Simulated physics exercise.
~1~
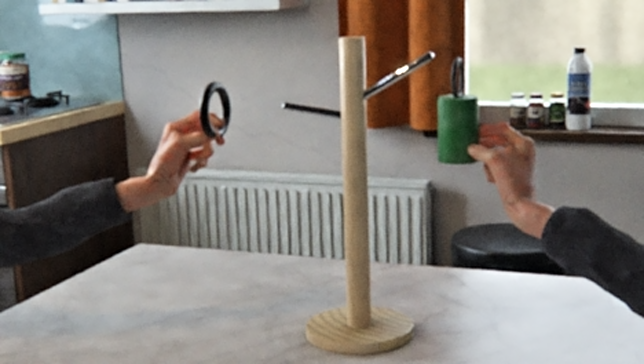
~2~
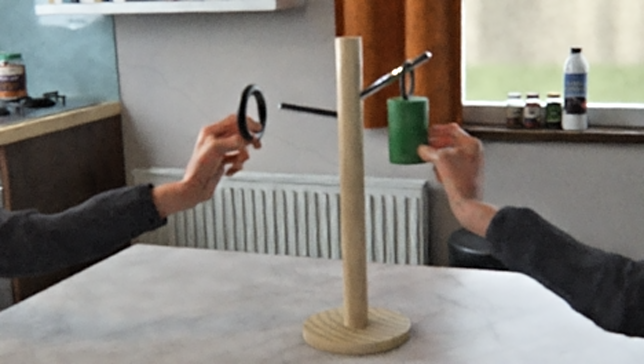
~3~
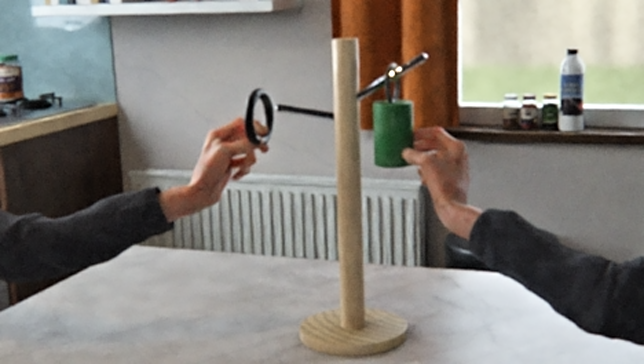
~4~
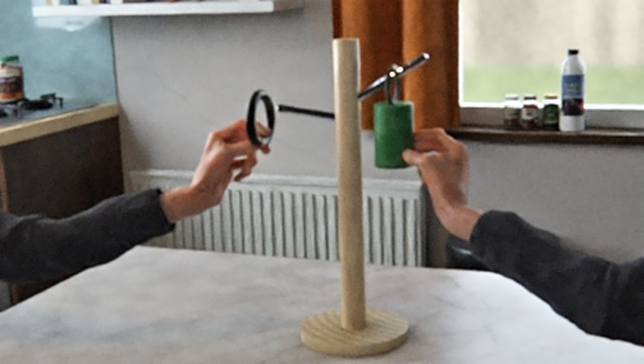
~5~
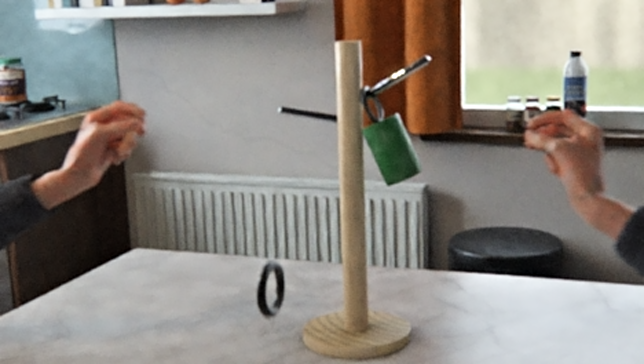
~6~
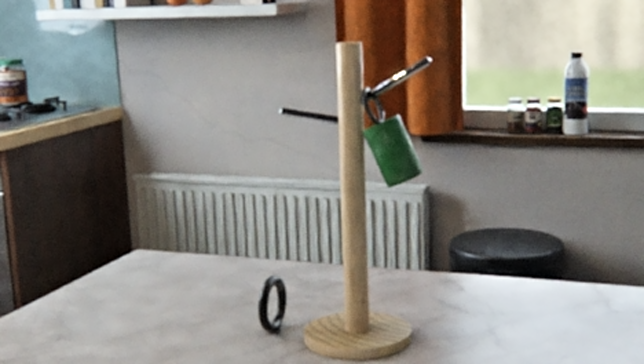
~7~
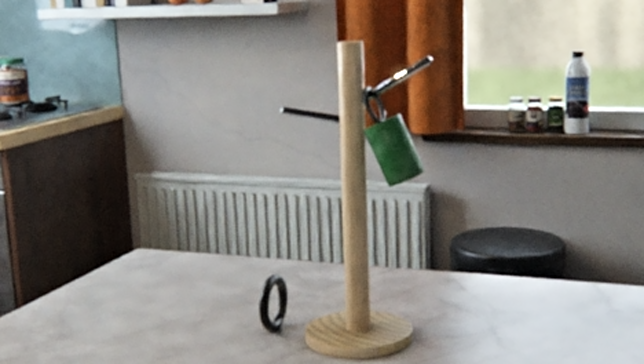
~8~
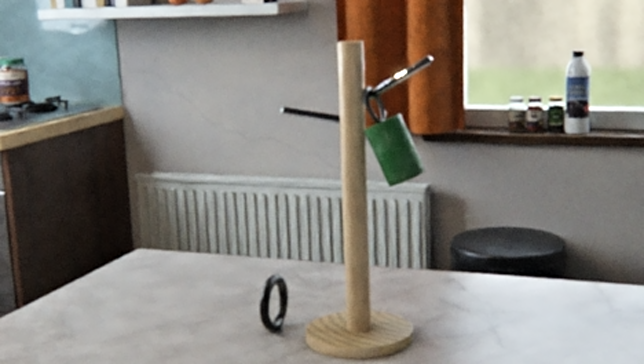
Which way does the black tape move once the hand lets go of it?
The black tape moves down, dropping from beside the left peg to the table.
At the start, two hands hold up a black ring-shaped roll of tape on the left and a green lantern on the right, with a wooden peg stand between them on a pale table. The hands bring both things inward to the pegs and pause there. Then both hands let go and draw back out of view. The lantern tilts and hangs by its ring from the right peg, while the black tape drops toward the table. At the end, the tape rests upright on the table left of the stand, and the lantern still hangs at a slant.
